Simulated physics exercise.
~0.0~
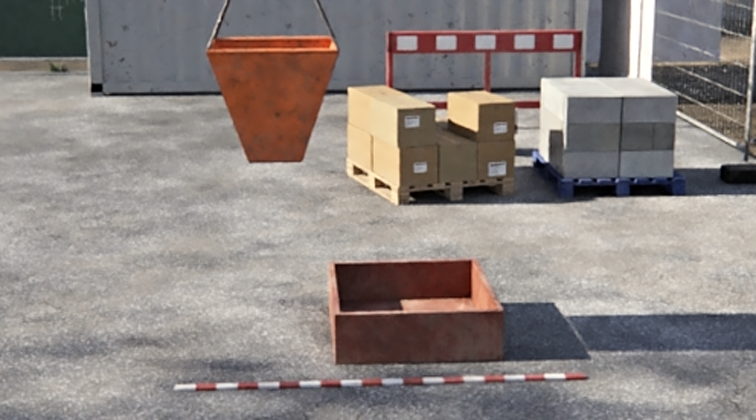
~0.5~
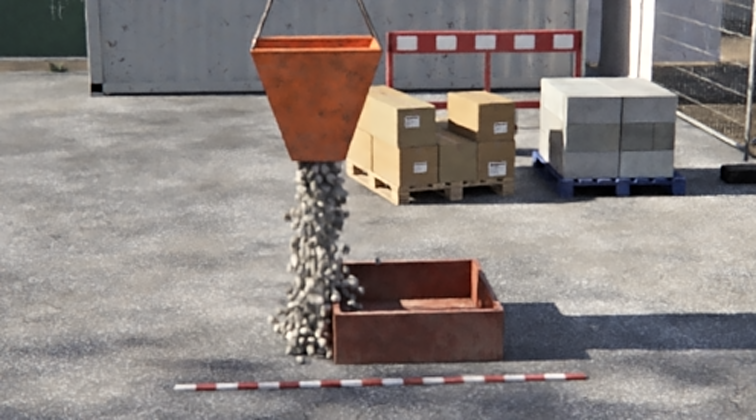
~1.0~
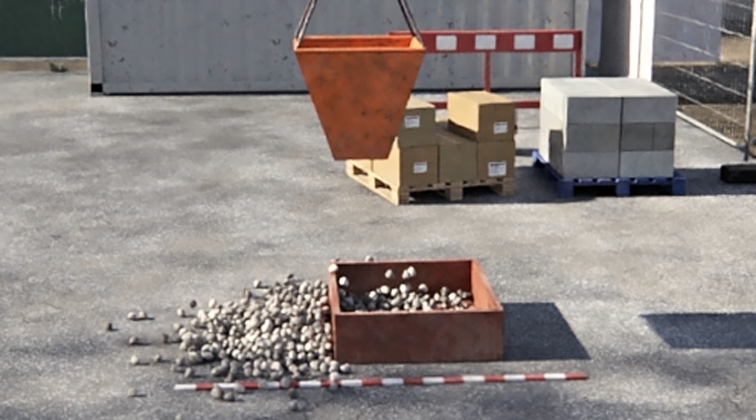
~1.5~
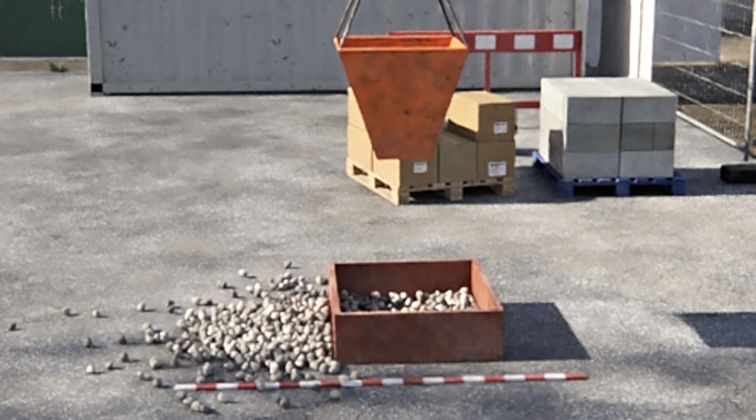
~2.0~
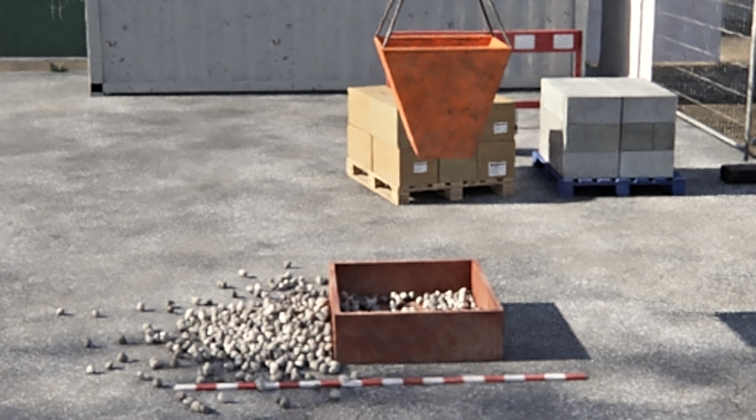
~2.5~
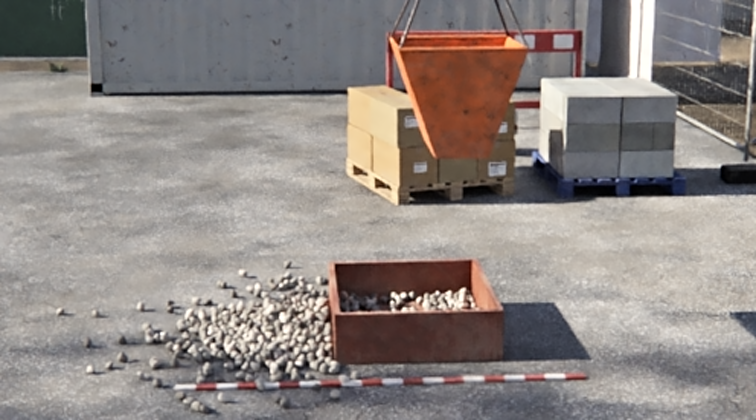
At the start, an orange hopper hangs from cables over a paved yard, above and to the left of an open reddish-brown bin, with boxes and grey blocks on pallets behind. As the hopper moves to the right, a stream of round grey stones pours from its bottom, landing around the bin's left side. The stones spread into a wide heap left of the bin, while a smaller share drops inside. The empty hopper keeps gliding right, passing in front of the boxes. Finally, most stones lie scattered on the ground to the left, with a smaller portion in the bin.
